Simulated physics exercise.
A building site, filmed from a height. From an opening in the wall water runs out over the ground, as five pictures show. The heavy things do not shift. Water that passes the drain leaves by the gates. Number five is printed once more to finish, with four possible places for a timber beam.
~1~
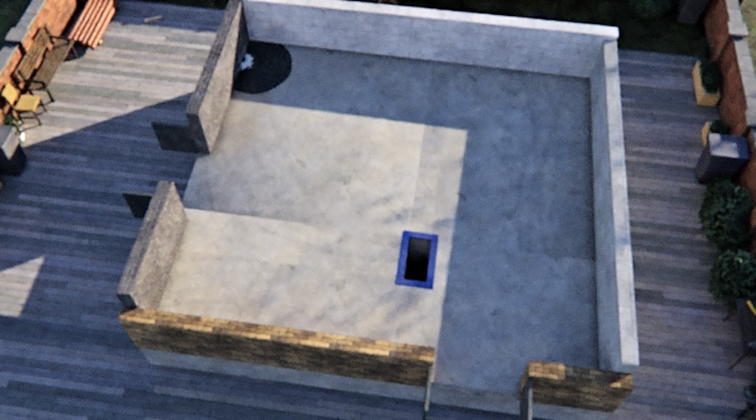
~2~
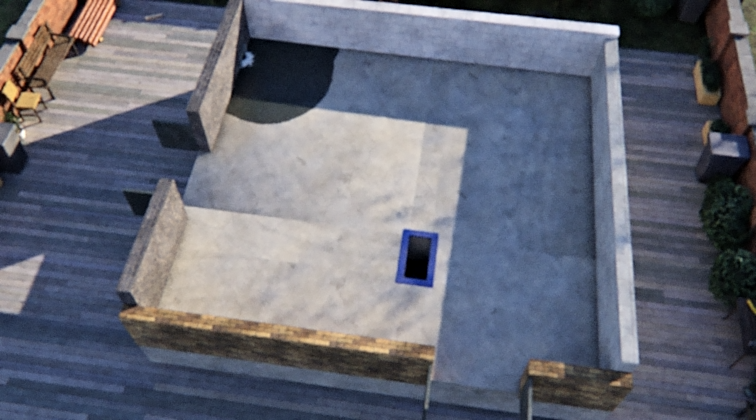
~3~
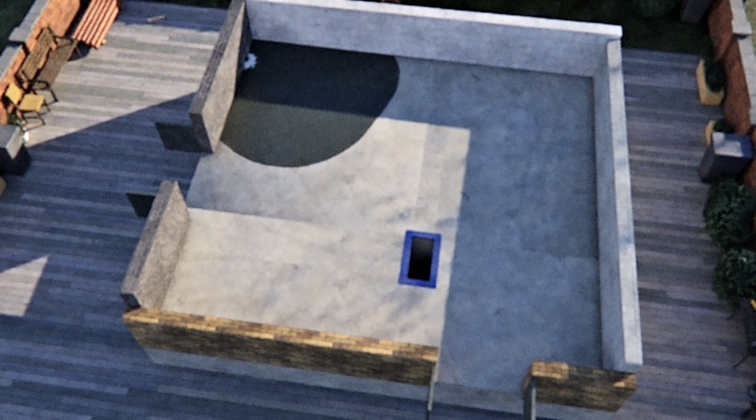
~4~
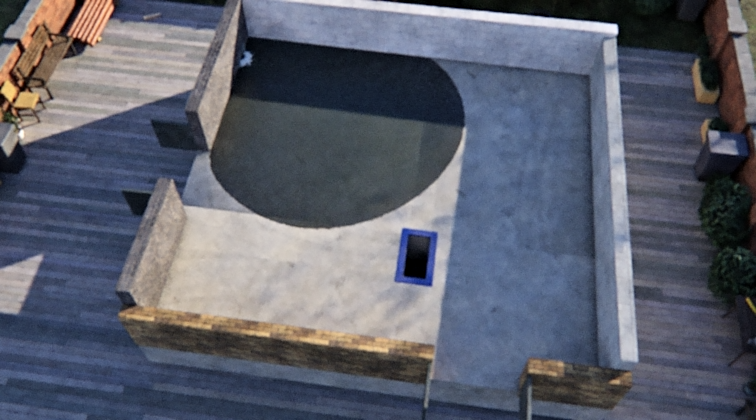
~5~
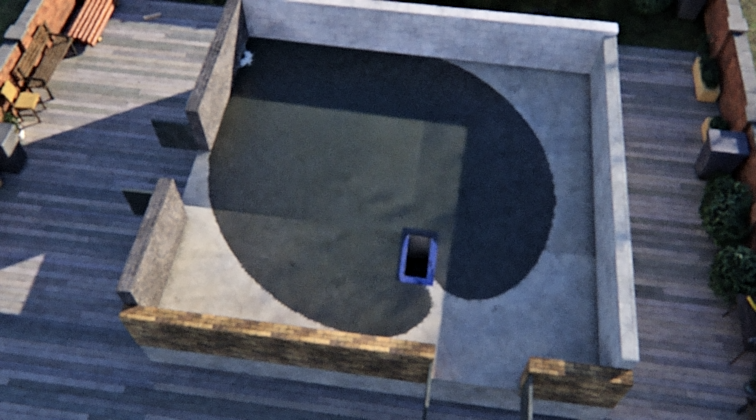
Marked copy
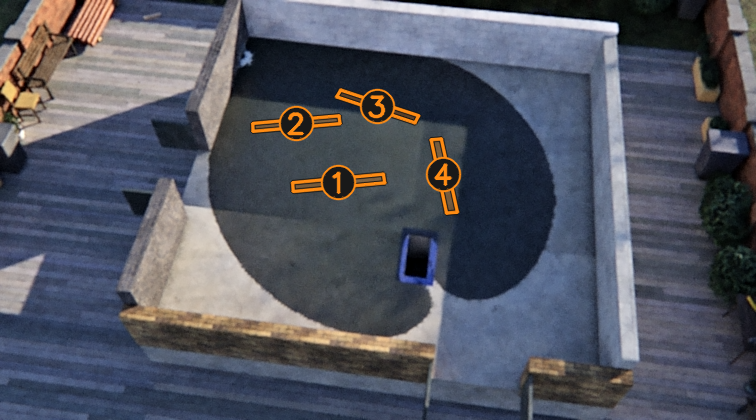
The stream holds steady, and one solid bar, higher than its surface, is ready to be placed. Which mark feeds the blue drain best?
I would pick place 4.
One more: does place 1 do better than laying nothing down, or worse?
It is worse.
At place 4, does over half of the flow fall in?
No.
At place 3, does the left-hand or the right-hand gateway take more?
The right gate.
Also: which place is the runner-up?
That would be 3.
On the marked copy, 1 from (292, 187) to (384, 178); 2 from (252, 127) to (339, 119); 3 from (338, 93) to (416, 119); 4 from (436, 139) to (451, 212).
If 1 is chosen, about 11 % of the stream goes into the blue drain, about 87 % out by the gates.
If 2 is chosen, about 13 % of the stream goes into the blue drain, about 84 % out by the gates.
If 3 is chosen, about 18 % of the stream goes into the blue drain, about 79 % out by the gates.
If 4 is chosen, about 32 % of the stream goes into the blue drain, about 66 % out by the gates.
